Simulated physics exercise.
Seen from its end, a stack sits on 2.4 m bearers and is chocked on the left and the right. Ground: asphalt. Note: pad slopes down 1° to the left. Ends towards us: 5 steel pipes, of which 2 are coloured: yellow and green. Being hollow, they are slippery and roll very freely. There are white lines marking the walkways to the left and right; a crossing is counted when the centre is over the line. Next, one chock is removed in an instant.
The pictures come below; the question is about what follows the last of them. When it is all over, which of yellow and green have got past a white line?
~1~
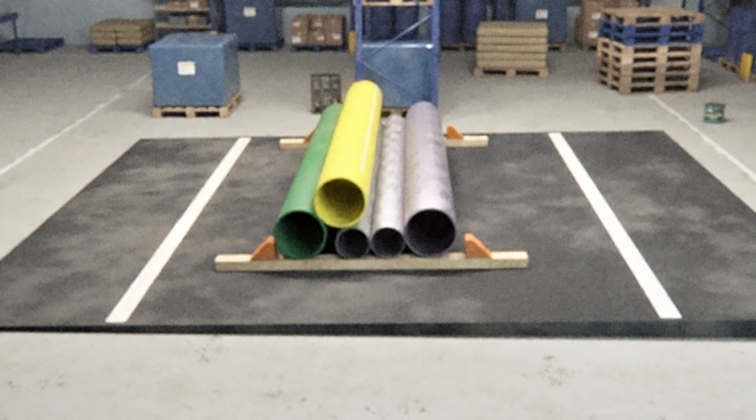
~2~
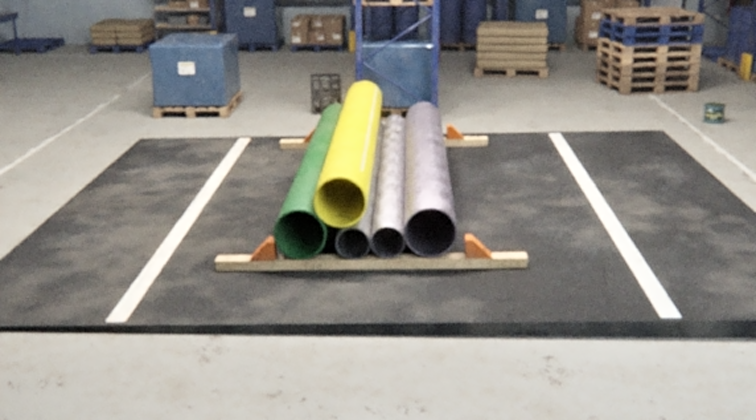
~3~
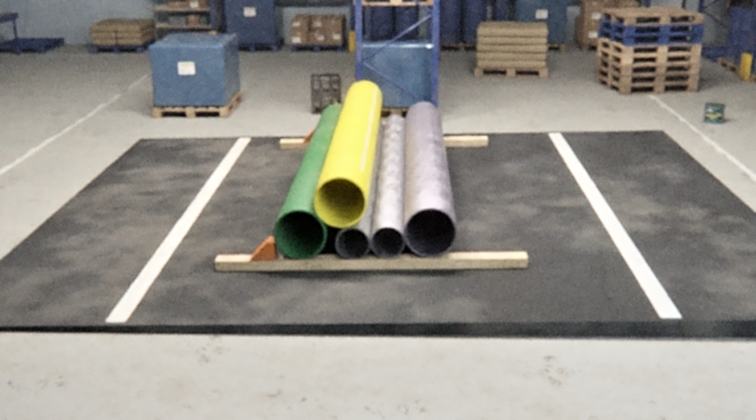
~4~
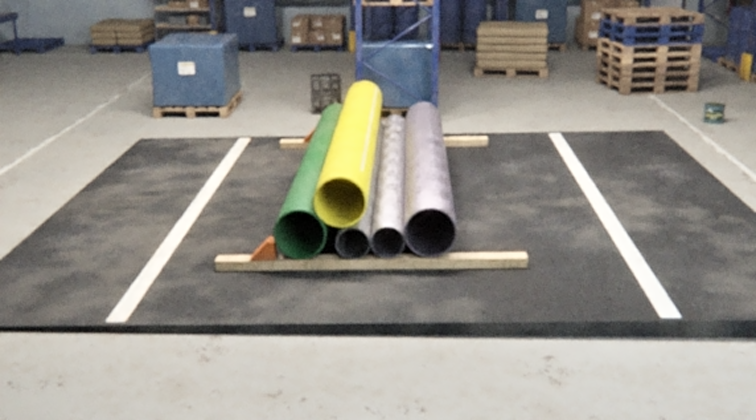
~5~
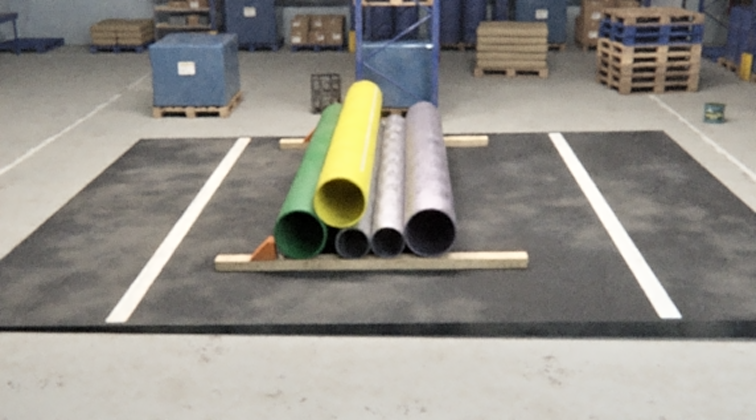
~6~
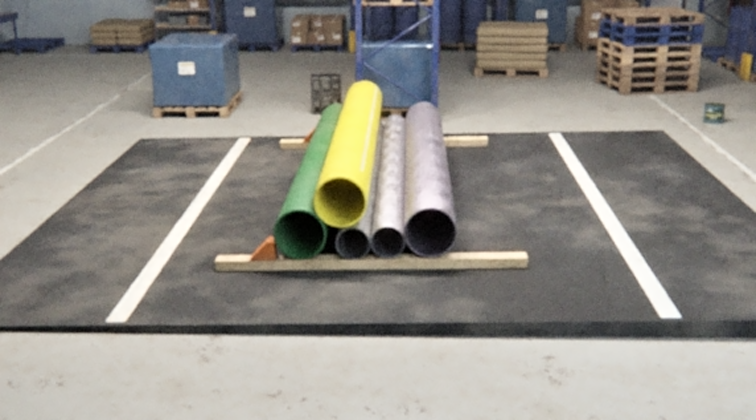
Result: Yellow halts before a line. Green halts before a line.
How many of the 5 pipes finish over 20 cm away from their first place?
Altogether it comes to 0.
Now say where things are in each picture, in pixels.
In the first picture, yellow (340, 203), green (300, 235); both chocks in; lines at (150, 273) and (640, 268); the pad slopes 1° down to the left; 4 of the 5 form the bottom row.
In the second picture, yellow (340, 203), green (300, 235).
In the third picture, yellow (340, 203), green (300, 235); right chock gone.
In the fourth picture, yellow (340, 203), green (300, 235).
In the fifth picture, yellow (340, 203), green (300, 235).
In the sixth picture, yellow (340, 203), green (300, 235); lines at (150, 273) and (640, 268).
Then, 0.3 s past the sixth picture, yellow is up on others, 95 cm from the bearers' left end; green is on the bearers, 65 cm from the bearers' left end; 0 of 5 have crossed.
Finally (0.7 s after the last picture), yellow is up on others, 95 cm from the bearers' left end; green is on the bearers, 65 cm from the bearers' left end; 0 of 5 have crossed.
